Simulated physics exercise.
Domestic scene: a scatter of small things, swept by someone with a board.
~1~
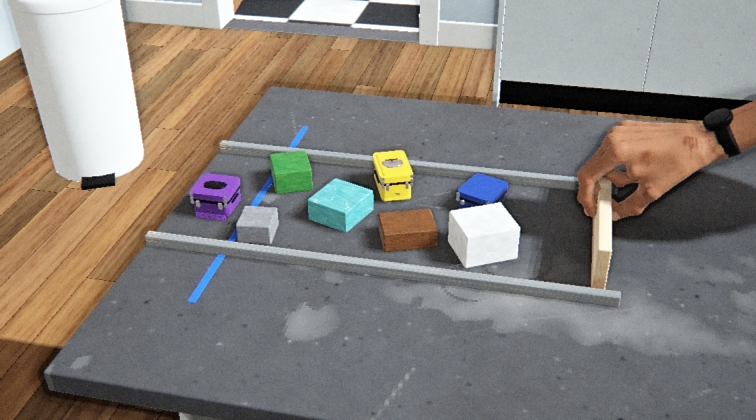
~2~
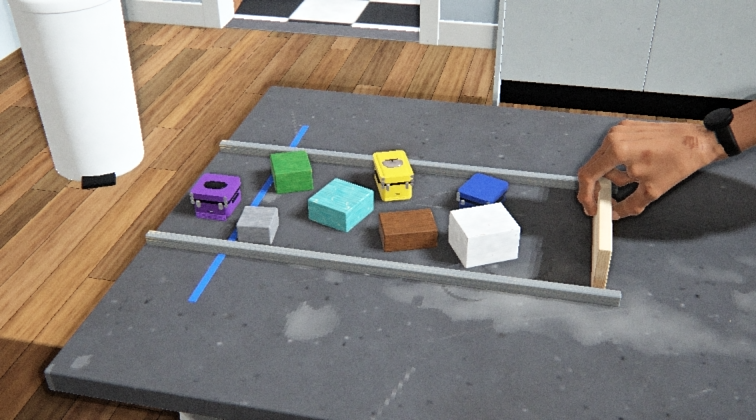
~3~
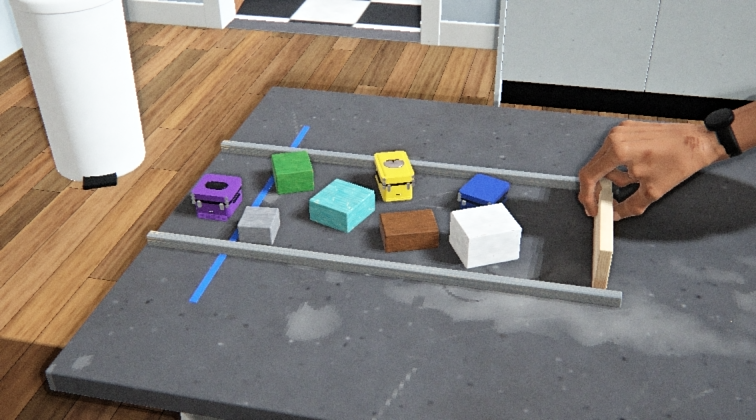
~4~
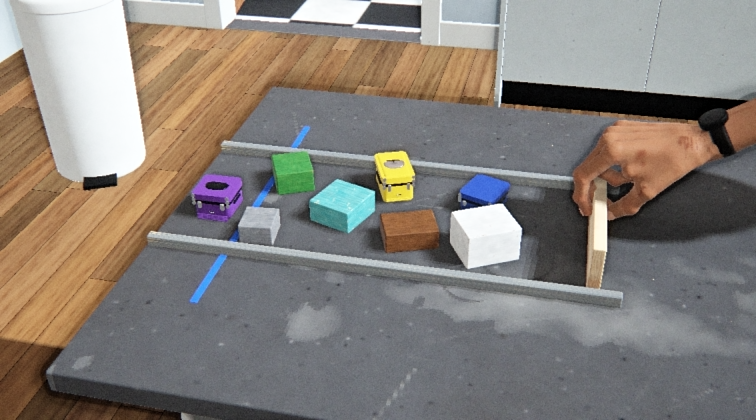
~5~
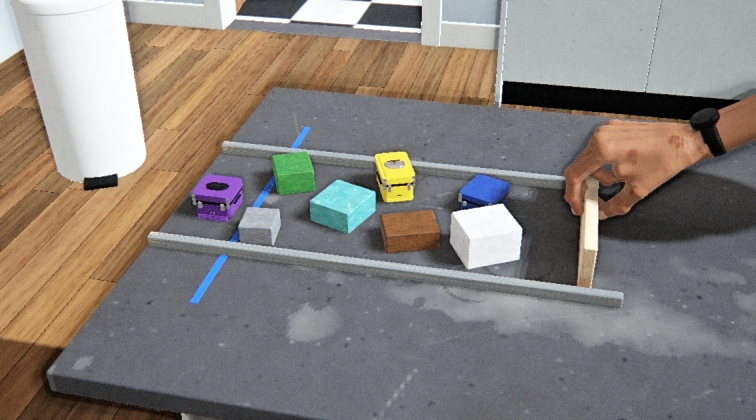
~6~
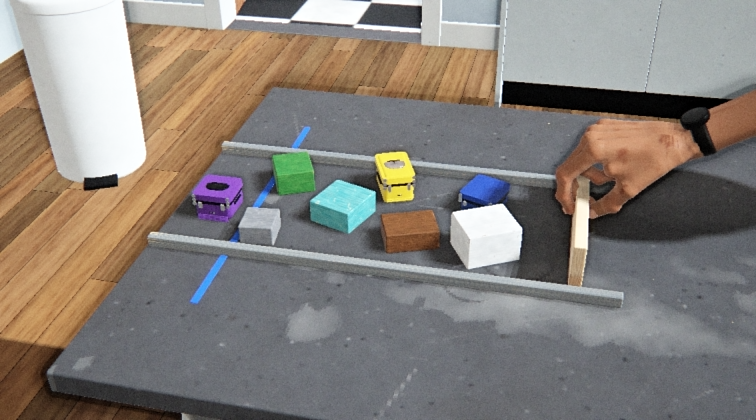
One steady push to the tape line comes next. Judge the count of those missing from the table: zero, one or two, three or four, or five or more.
My judgement: Three or four.
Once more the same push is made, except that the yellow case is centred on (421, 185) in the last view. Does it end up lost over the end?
It is still up.
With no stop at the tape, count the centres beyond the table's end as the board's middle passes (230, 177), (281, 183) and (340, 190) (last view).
Going through the three places, I get 6, 2 and 0.
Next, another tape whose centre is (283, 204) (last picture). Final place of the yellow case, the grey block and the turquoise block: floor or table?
The yellow case stays put; the grey block topples down; the turquoise block stays put.
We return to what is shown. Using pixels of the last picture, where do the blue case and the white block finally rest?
Answer: First (255, 173), after that (226, 197).
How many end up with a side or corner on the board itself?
The figure is 2.
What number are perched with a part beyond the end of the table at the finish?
1 in all.
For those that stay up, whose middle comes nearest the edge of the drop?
It's the brown block.
A little later, none off yet; purple case at rest near (219, 198); grey block at rest near (260, 226); green block at rest near (293, 173).
Next, none off yet; purple case at rest near (219, 198); grey block shifted about its own width near (220, 225); green block shifted a little near (284, 164).
When it is over, the number that fall off is three or four; down, turquoise block, green block, grey block and purple case.
